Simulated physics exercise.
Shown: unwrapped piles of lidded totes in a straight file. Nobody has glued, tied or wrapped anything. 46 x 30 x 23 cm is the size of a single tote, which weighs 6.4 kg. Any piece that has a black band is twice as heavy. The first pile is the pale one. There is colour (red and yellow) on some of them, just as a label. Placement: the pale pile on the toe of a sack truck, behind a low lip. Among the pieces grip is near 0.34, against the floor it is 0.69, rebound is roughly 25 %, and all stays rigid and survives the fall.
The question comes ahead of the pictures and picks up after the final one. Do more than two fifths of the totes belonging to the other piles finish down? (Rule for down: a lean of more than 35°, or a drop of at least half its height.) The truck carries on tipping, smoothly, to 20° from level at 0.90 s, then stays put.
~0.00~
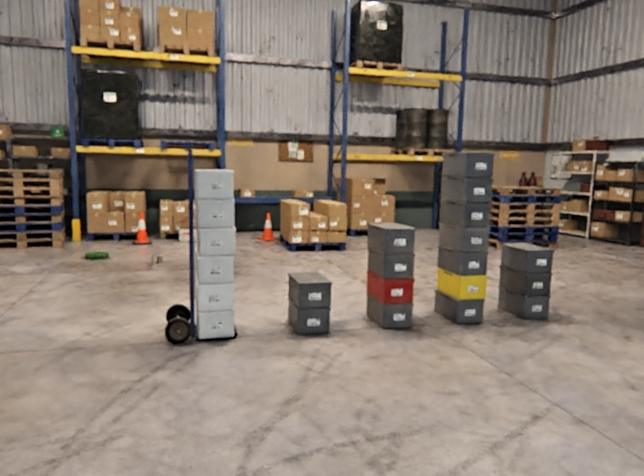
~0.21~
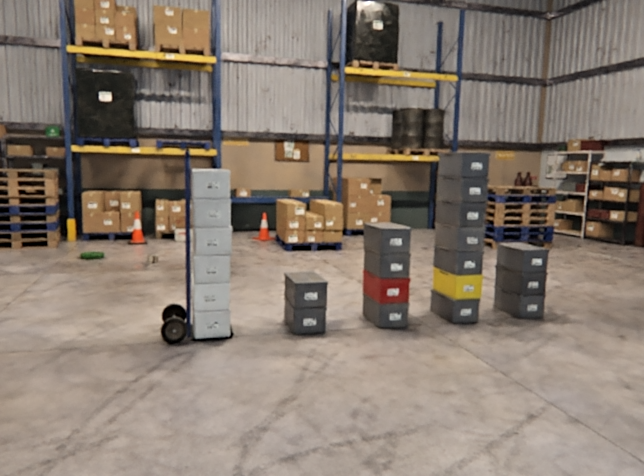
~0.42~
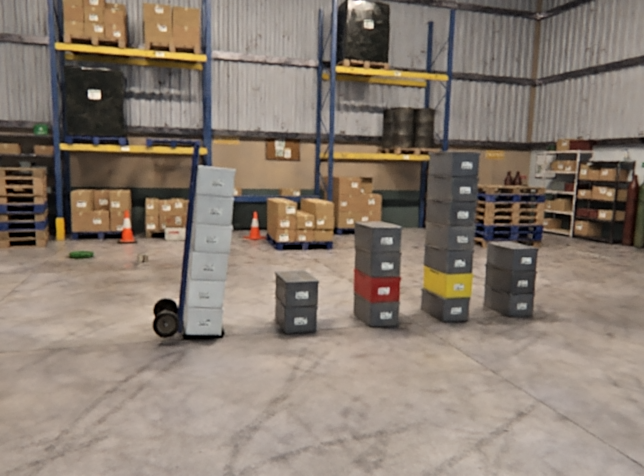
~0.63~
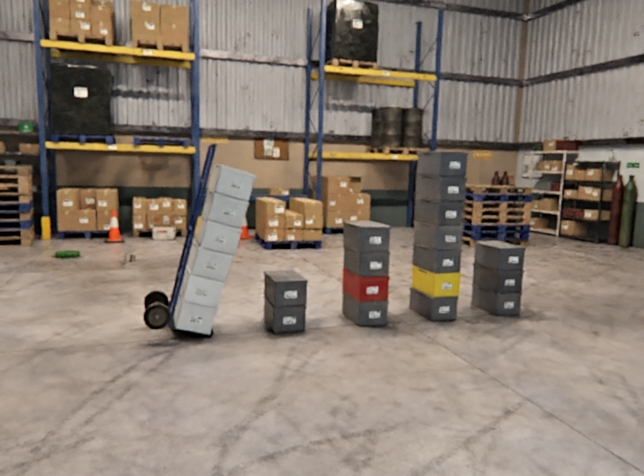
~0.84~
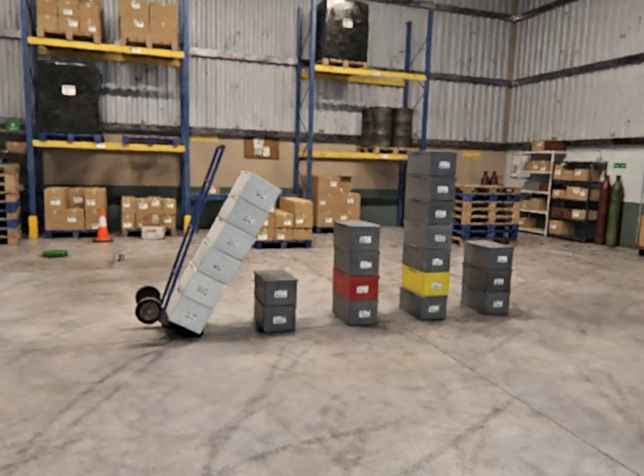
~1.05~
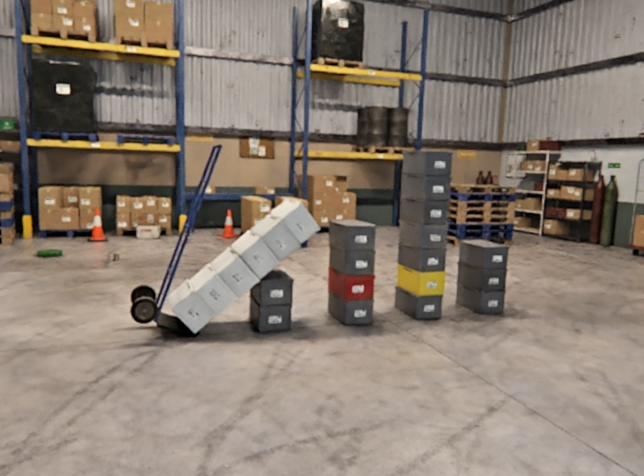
No, fewer than two fifths do.
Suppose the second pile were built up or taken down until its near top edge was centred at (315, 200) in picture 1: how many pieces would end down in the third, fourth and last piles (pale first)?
Third 4, fourth 6, last 1.
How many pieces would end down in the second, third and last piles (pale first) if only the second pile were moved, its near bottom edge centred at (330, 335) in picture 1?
Second 0, third 2, last 0 down.
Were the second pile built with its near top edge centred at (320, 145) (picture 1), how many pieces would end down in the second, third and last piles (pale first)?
Pile by pile that makes second 7, third 4, last 2.
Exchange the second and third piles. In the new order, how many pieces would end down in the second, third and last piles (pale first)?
Then second 3, third 1, last 0.
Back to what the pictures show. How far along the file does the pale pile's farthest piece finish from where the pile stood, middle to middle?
About 170 cm along.
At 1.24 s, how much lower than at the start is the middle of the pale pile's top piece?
Roughly 70 cm.
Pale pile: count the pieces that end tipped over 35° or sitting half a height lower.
The count is 6.
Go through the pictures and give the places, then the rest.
In the first picture (we follow the side turned to the camera; the camera pans a little), truck frame (191, 190) 0° forward; yellow tote (473, 288); red tote (399, 292); no other piece has moved.
The second picture shows truck frame (188, 189) 0° forward; yellow tote (469, 288).
The third picture shows truck frame (194, 185) 6° forward, top of the pale pile leaning 5°; yellow tote (459, 286); no other piece has moved.
The fourth picture shows truck frame (205, 182) 14° forward, top of the pale pile leaning 16°; yellow tote (448, 285); no other piece has moved.
The fifth picture shows truck frame (211, 182) 20° forward, top of the pale pile leaning 29°; red tote (365, 289); no other piece has moved.
The sixth picture shows truck frame (207, 181) 20° forward, top of the pale pile leaning 51°; red tote (360, 288); yellow tote (432, 284); no other piece has moved.
Around 1.24 s, 6 of the pale pile down; none of the 16 other totes down, 3 disturbed.
Around 1.96 s, 6 of the pale pile down; 3 of the 16 other totes down.
Finally (2.8 s), 6 of the pale pile down; 3 of the 16 other totes down; yellow tote unmoved; red tote displaced 28 mm. That is 19 per cent. Seen by the last camera, middles, yellow tote near (421, 279), red tote near (353, 283).
